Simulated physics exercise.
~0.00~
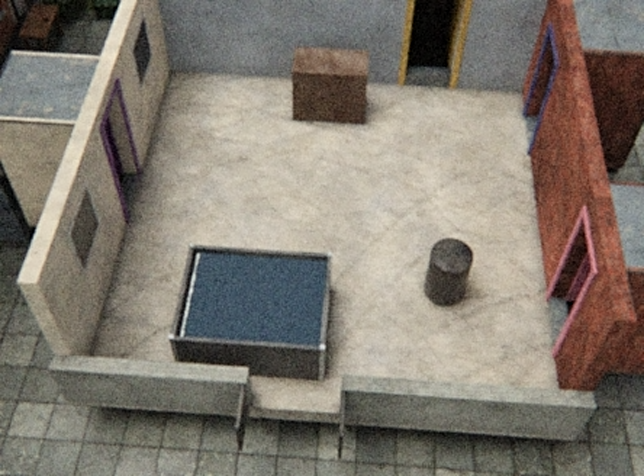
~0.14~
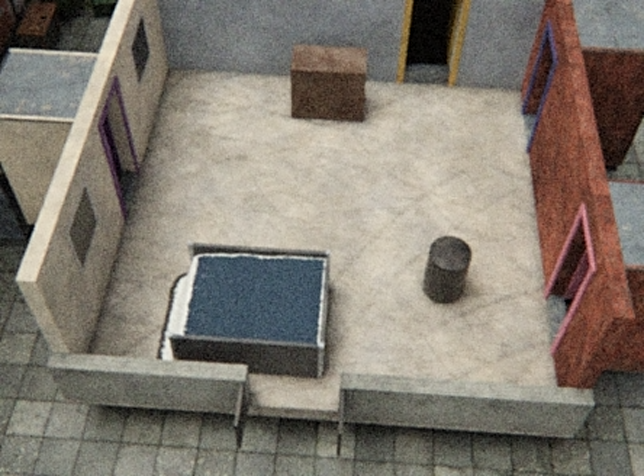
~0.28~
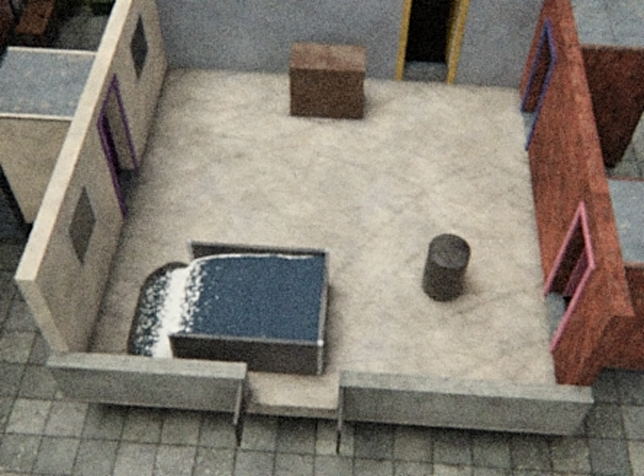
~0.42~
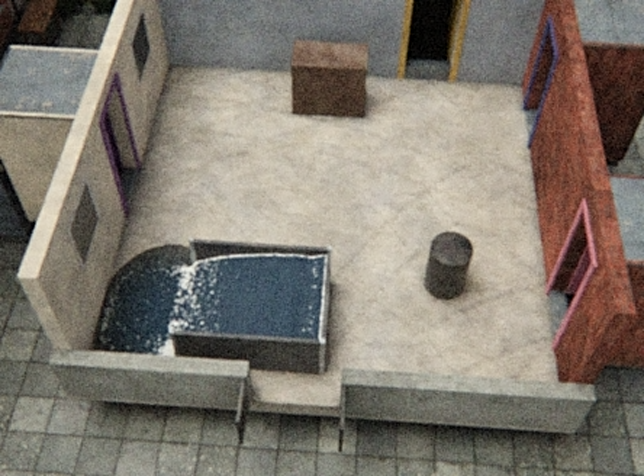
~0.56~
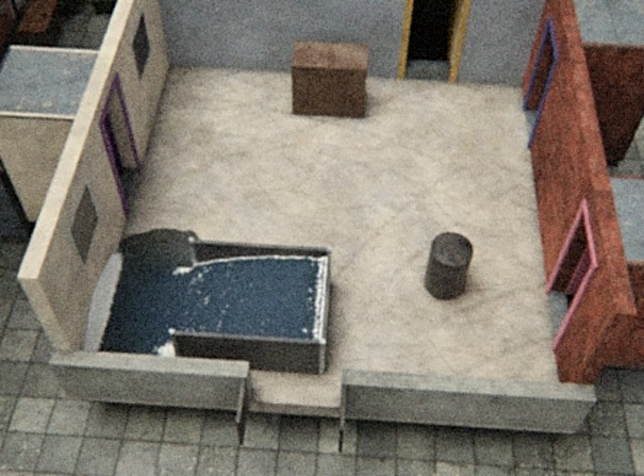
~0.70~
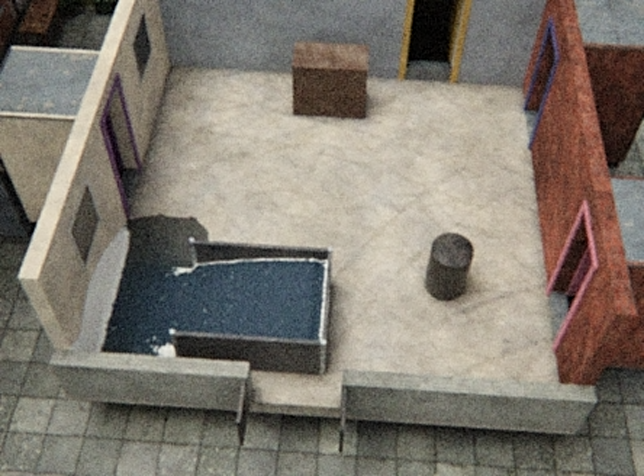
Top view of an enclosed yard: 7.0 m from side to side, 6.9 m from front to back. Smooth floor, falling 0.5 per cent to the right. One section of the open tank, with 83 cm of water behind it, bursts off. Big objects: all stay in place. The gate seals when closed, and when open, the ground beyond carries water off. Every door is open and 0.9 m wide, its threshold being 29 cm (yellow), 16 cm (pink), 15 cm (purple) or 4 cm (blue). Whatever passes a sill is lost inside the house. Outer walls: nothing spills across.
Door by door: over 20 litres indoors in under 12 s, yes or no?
Yellow door: No, pink door: No, purple door: No, blue door: Yes.
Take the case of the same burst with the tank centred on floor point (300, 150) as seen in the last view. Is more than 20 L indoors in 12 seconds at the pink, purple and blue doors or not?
Pink stays inside, purple goes beyond, blue goes beyond, judged against that limit.
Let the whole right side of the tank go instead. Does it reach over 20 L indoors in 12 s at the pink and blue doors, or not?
Log - pink: Threshold topped, blue: Threshold topped.
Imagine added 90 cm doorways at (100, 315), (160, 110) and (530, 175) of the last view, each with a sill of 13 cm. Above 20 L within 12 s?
In sequence the answers are more than that, less than that and less than that.
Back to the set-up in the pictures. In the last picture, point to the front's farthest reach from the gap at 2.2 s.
Somewhere near pixel (169, 73).
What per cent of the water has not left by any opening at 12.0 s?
Still there: Roughly 86 %.
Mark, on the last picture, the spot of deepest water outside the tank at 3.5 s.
Near (287, 74).
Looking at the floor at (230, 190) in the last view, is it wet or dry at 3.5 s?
Looks like it's submerged.
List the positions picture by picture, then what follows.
The first frame shows the open tank at (254, 298) is whole and still, 83 cm deep.
In the second frame, the front is at a hidden place, 0.8 m from the gap at (188, 311); 0.4 m2 of floor is under water; 83 cm left at the back of the open tank.
In the third frame, the front is at a hidden place, 1.1 m from the gap at (187, 311); 1.3 m2 of floor is under water; 83 cm left at the back of the open tank.
In the fourth frame, the front is at a hidden place, 1.4 m from the gap at (190, 310); 2.7 m2 of floor is under water; 78 cm left at the back of the open tank.
In the fifth frame, water pours out at (190, 311) and has run 1.9 m, to (119, 247); typically 13 cm deep outside, 69 cm at the open tank's back.
In the sixth frame, the front is at (126, 224), 2.2 m from the gap at (191, 311); 3.7 m2 of floor is under water; 70 cm left at the back of the open tank.
After 1.4 s water covers 10 % of the floor and is deepest (60 cm) near (87, 363); yellow door not reached, pink door not reached, purple door 13 cm at the sill, 0 L in, blue door not reached.
After 2.2 s water covers 25 % of the floor and is deepest (44 cm) near (84, 374); yellow door not reached, pink door not reached, purple door 15 cm at the sill, 0 L in, blue door not reached.
After 3.5 s water covers 50 % of the floor and is deepest (32 cm) near (287, 74); yellow door not reached, pink door not reached, purple door 11 cm at the sill, 1 L in, blue door not reached.
After 7.0 s water covers 70 % of the floor and is deepest (17 cm) near (84, 374); yellow door 4 cm at the sill, 0 L in, pink door 3 cm at the sill, 0 L in, purple door 7 cm at the sill, 1 L in, blue door 11 cm at the sill, 48 L in.
After 12.0 s water covers 95 % of the floor and is deepest (10 cm) near (552, 407); yellow door 4 cm at the sill, 0 L in, pink door 5 cm at the sill, 0 L in, purple door 3 cm at the sill, 1 L in, blue door 7 cm at the sill, 119 L in.
